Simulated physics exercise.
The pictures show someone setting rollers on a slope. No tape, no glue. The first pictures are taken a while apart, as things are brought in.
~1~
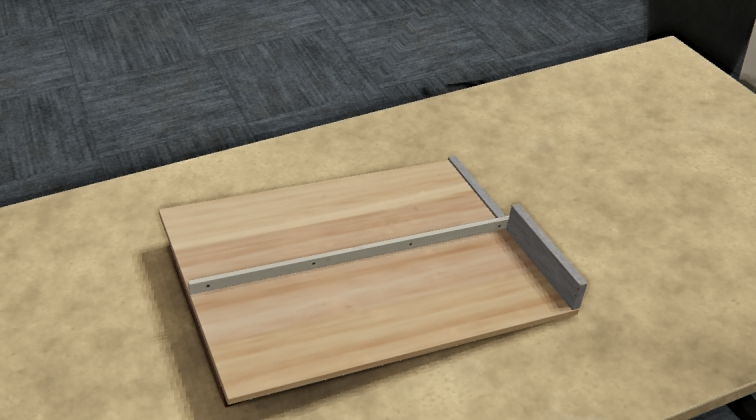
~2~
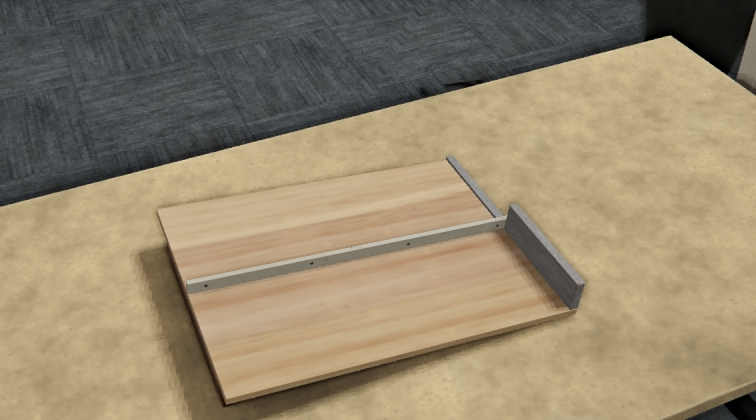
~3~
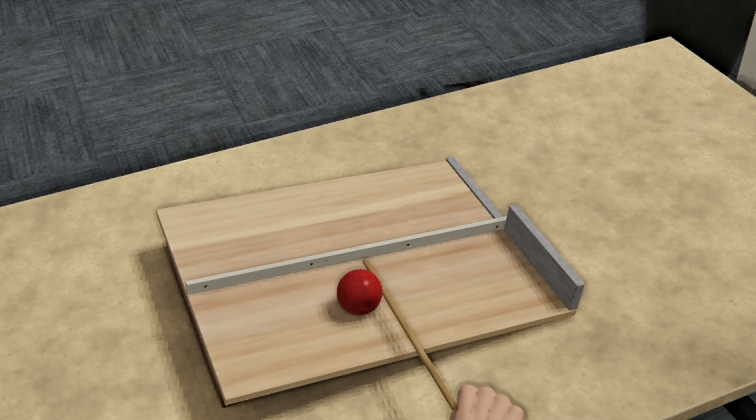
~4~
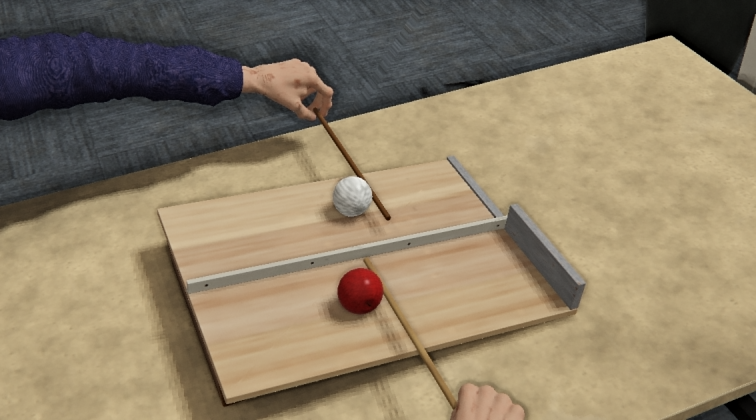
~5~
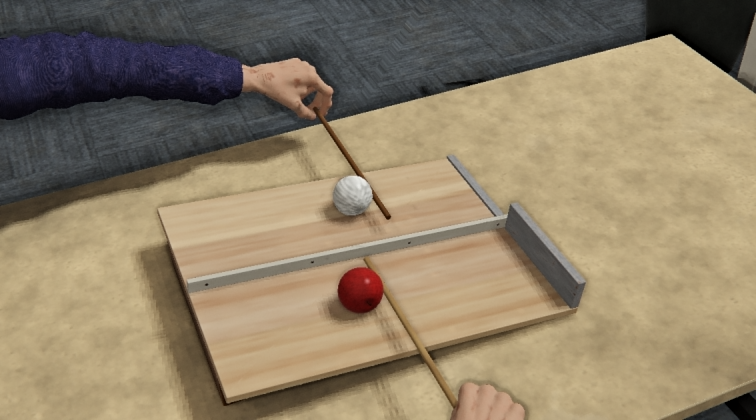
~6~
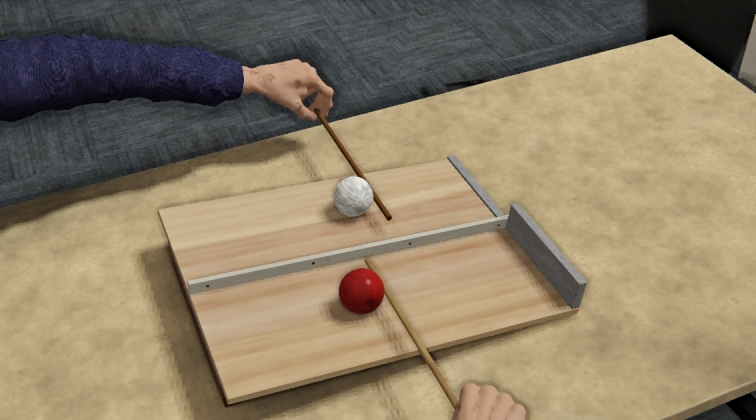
At the start, a wooden board with a metal divider lies empty on a table. A hand at the lower right then holds a stick against a red apple on the near half, and a purple-sleeved arm holds another stick beside a white onion on the far half; both stay practically still.
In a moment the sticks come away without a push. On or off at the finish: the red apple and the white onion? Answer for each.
Outcome: The red apple gets caught, the white onion runs past the strip.
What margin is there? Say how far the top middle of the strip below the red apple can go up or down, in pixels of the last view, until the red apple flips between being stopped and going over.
A shift of 20 pixels, going down.
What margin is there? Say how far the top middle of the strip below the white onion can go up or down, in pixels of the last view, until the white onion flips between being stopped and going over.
About 4 pixels up.
Then, 0.52 s later than the last frame, red apple rolling on the board near (416, 280); white onion rolling on the board near (401, 189).
Then, 0.88 s later than the last frame, red apple rolling on the board near (519, 256); white onion off the board near (487, 171).
Then, 1.30 s later than the last frame, red apple resting against the strip near (522, 256); white onion off the board near (578, 153).
When it is over, the red apple is held by the strip, near (522, 256); the white onion goes over the end.
